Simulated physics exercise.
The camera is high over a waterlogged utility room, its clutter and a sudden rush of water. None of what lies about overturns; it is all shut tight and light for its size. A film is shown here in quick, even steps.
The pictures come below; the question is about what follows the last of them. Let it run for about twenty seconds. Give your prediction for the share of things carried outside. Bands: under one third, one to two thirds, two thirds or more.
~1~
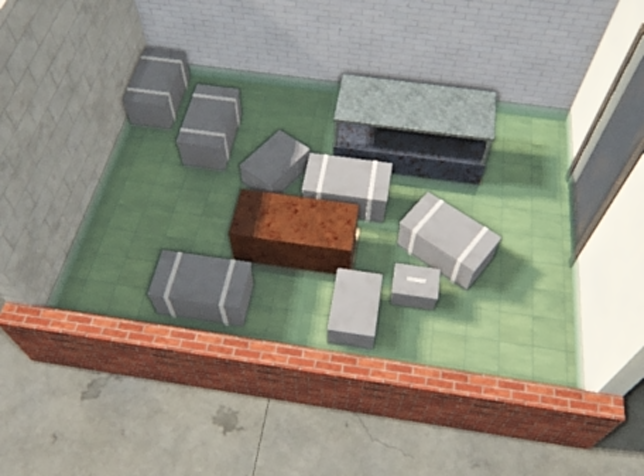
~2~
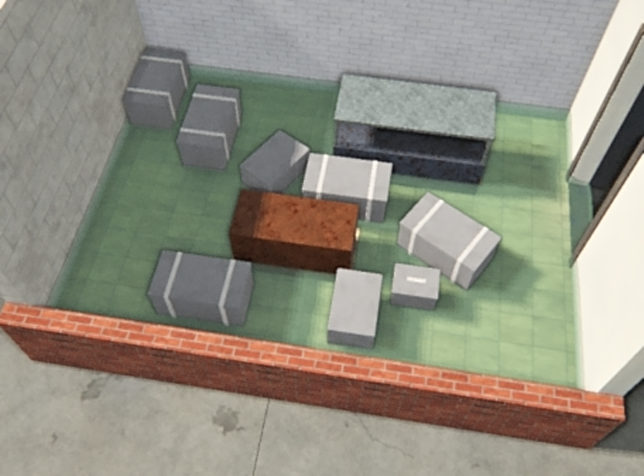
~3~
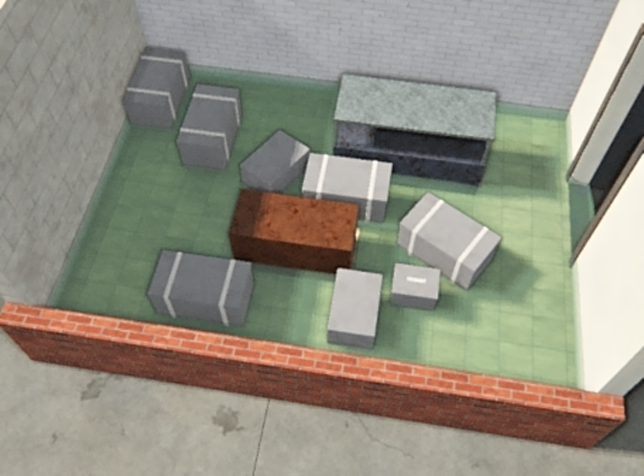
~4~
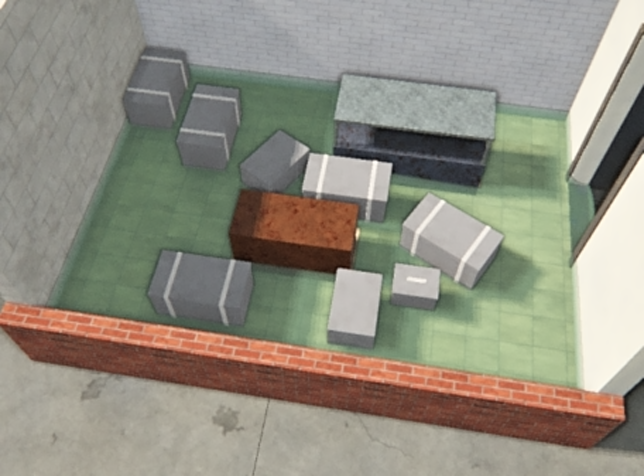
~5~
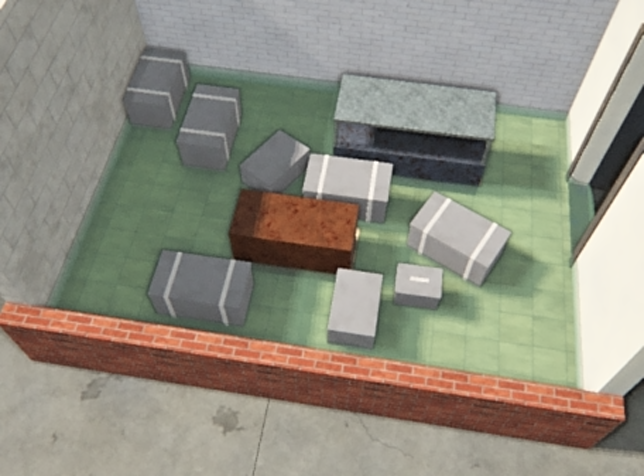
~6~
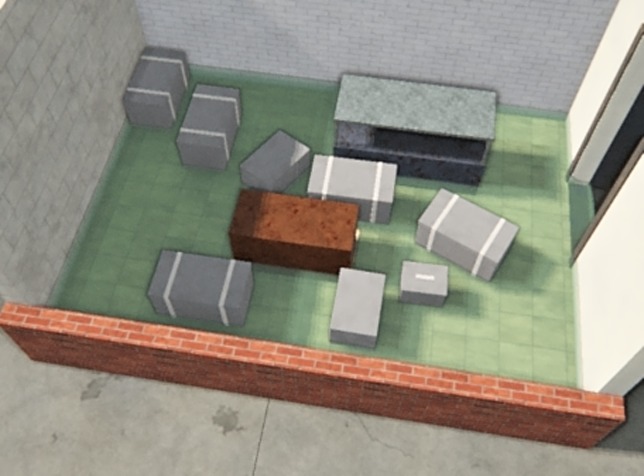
The way it goes, one to two in three of the loose things get out.
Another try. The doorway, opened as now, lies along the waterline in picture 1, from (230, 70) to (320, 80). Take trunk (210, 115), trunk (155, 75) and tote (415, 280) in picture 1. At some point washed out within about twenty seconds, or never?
Taking each in turn, I'd say carried off, carried off and stuck within.
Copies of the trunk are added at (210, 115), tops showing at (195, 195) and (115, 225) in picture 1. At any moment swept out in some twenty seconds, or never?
In order, the first is never leaving and the second is never leaving.
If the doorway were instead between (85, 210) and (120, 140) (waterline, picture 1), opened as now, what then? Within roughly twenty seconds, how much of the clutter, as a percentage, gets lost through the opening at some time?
Result: Close to 0 %.
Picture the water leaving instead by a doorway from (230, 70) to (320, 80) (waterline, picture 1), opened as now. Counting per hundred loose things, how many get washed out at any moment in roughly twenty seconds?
Near 60 percent.
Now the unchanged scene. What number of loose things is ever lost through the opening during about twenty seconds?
That comes out at 5.
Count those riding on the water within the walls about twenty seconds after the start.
3 in all.
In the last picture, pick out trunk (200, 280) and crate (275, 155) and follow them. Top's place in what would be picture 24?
Expect the tops close to (299, 298) and (379, 185).
A moment on, 0 of 8 are out; 8 afloat.
Next, 1 of 8 are out; 7 afloat.
Later, 4 of 8 are out; 4 afloat.
In the end, 5 of 8 are out; 3 afloat.
